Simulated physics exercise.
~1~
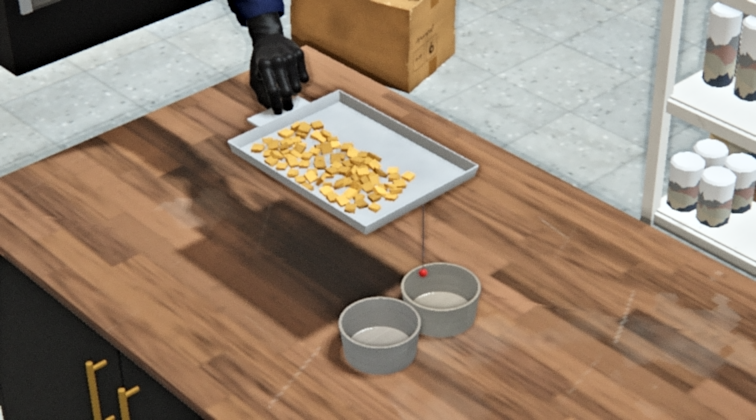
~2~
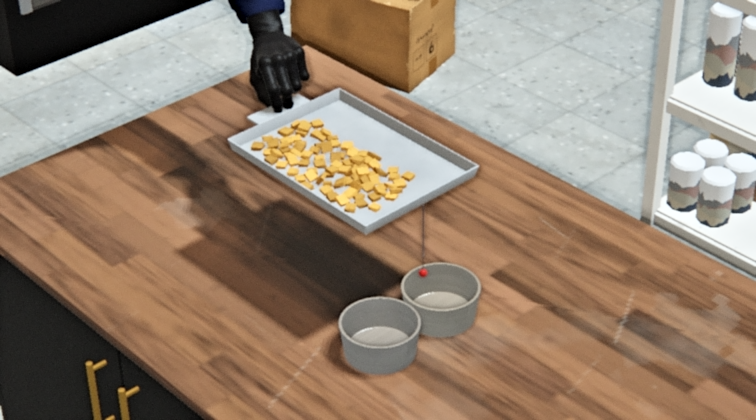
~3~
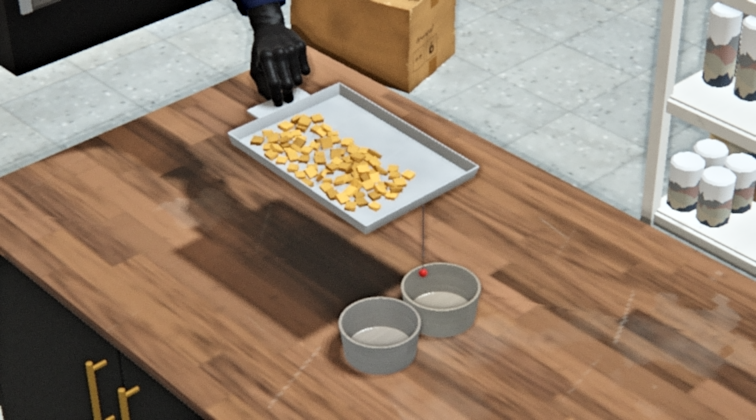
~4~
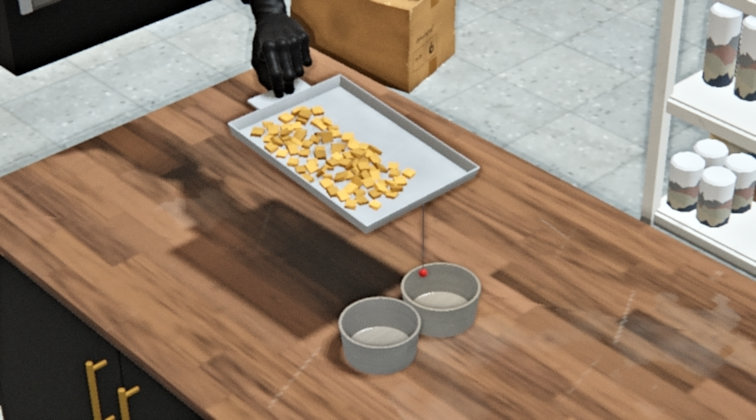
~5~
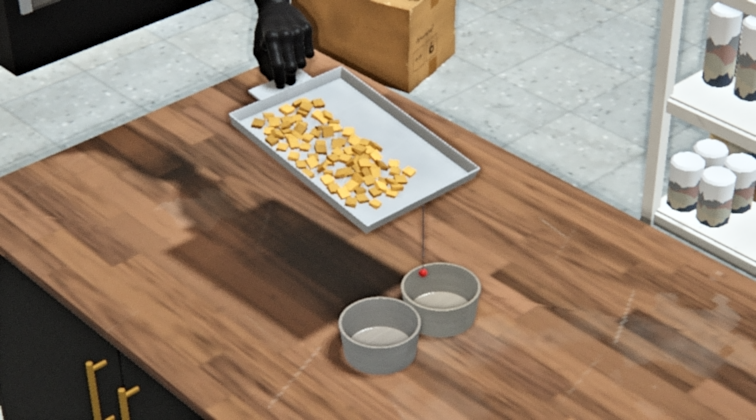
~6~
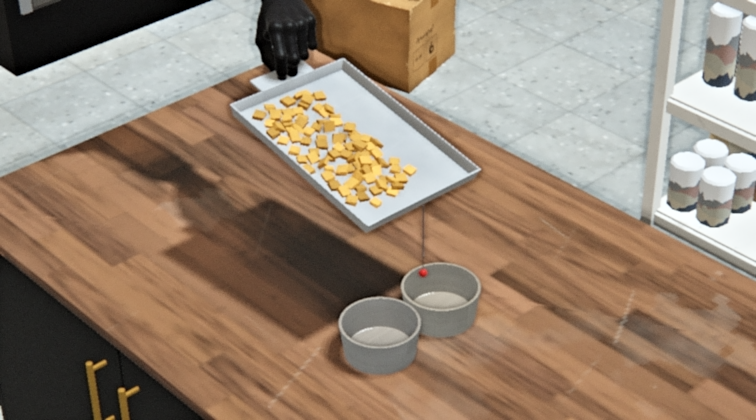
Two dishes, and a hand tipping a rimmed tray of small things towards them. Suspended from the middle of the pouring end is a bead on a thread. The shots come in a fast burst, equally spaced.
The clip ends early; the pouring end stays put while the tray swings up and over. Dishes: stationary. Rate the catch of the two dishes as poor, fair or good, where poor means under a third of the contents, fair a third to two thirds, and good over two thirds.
The catch is fair.
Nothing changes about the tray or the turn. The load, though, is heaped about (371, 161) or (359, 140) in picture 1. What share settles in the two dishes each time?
It comes to about 40 per cent the first time and about 40 per cent the second.
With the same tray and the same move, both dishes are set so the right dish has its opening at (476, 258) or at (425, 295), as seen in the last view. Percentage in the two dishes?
Trial 1: 50 percent; trial 2: 30 percent.
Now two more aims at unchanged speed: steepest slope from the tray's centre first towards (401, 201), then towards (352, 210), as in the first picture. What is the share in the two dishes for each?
I'd say some 60 in a hundred at first, then 80 in a hundred.
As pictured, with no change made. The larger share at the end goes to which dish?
Observation: The right-placed dish is the fuller of the two.
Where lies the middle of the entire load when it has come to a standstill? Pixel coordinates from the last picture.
Resting centre, last frame: Roughly (460, 322).
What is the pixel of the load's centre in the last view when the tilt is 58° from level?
Centre estimate: (416, 183).
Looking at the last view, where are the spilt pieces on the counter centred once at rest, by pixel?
It centres at roughly (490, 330).
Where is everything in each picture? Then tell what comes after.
The first picture shows corners of the pouring end (366, 223) and (474, 166), level; middle of the load (337, 166), cereal squares; left dish (407, 352); right dish (468, 315); bead on its thread (423, 273).
The second picture shows corners of the pouring end (366, 223) and (474, 166), level; middle of the load (337, 165).
The third picture shows corners of the pouring end (366, 223) and (475, 166), tipped barely, lowest at the right corner; middle of the load (337, 162).
The fourth picture shows corners of the pouring end (367, 223) and (475, 167), tipped a little, lowest at the right corner; middle of the load (337, 157).
The fifth picture shows corners of the pouring end (368, 223) and (476, 168), tipped a little, lowest at the right corner; middle of the load (337, 153).
The sixth picture shows corners of the pouring end (368, 223) and (476, 169), tipped a little, lowest at the right corner; middle of the load (338, 148); left dish (407, 352); right dish (468, 315).
Just after the last frame, tray tipped steeply; almost all on the tray; about a tenth in the air.
A moment on, tray tipped right over; roughly two thirds on the tray; about a tenth in the right dish; about a tenth outside both; about a tenth in the air.
Further on, tray tipped past a quarter turn; about a tenth in the left dish; roughly a third in the right dish; roughly half outside both.
When it is over, tray tipped past a quarter turn; about a tenth in the left dish; roughly a third in the right dish; roughly half outside both.
